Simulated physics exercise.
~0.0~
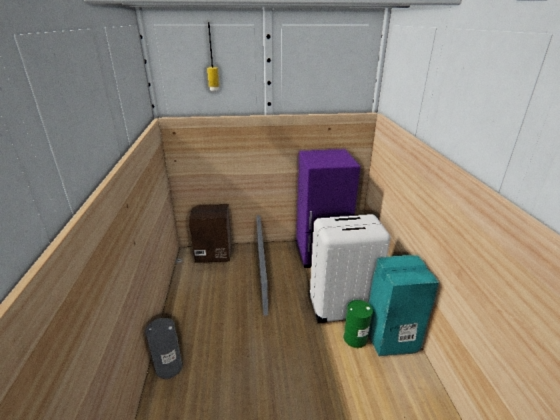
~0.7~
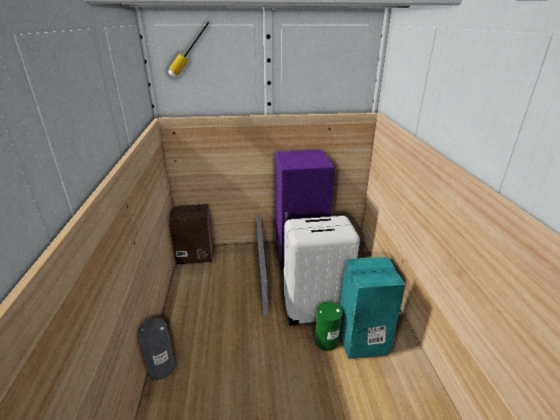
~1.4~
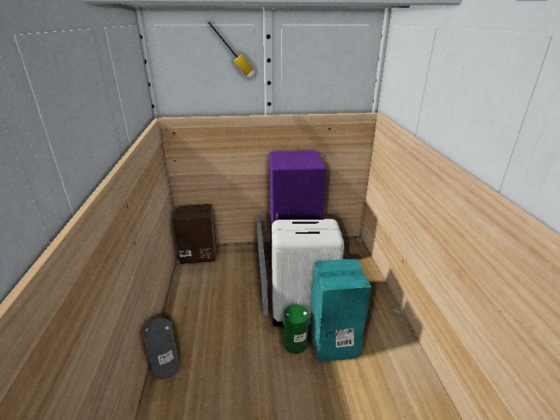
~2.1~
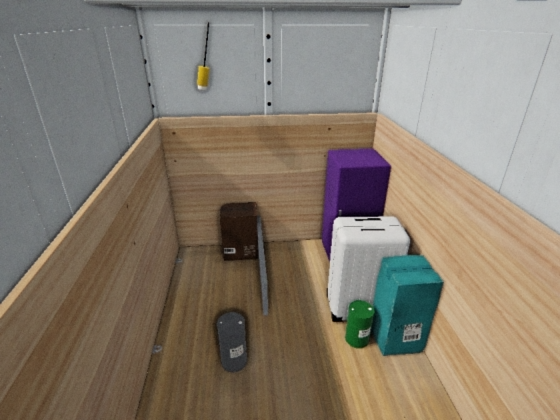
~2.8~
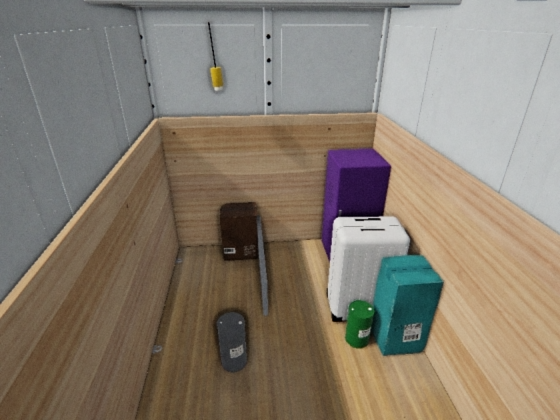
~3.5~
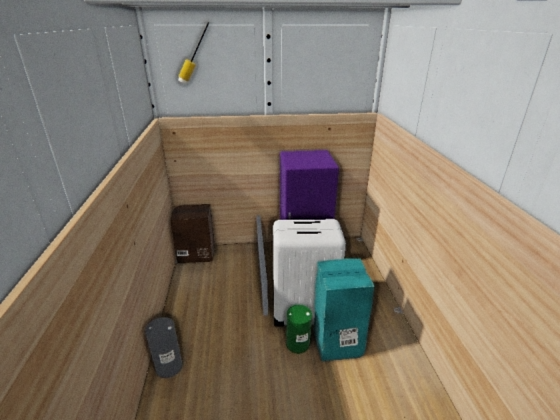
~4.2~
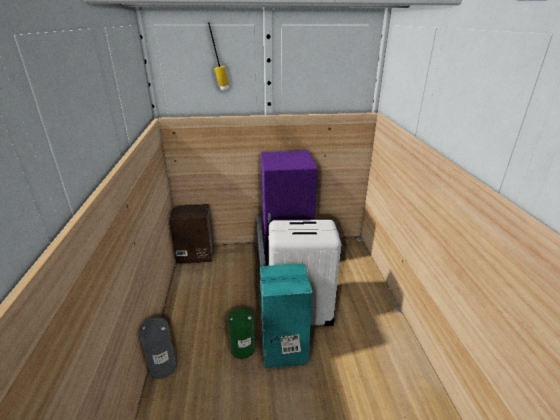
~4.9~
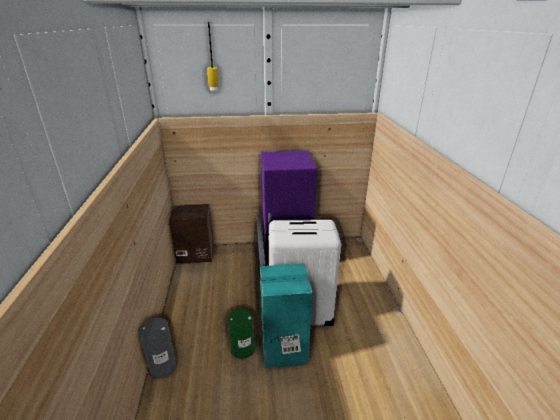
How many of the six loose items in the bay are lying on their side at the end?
None of them are. The white case, purple appliance, brown box, turquoise box, grey canister and green canister all still stand upright.
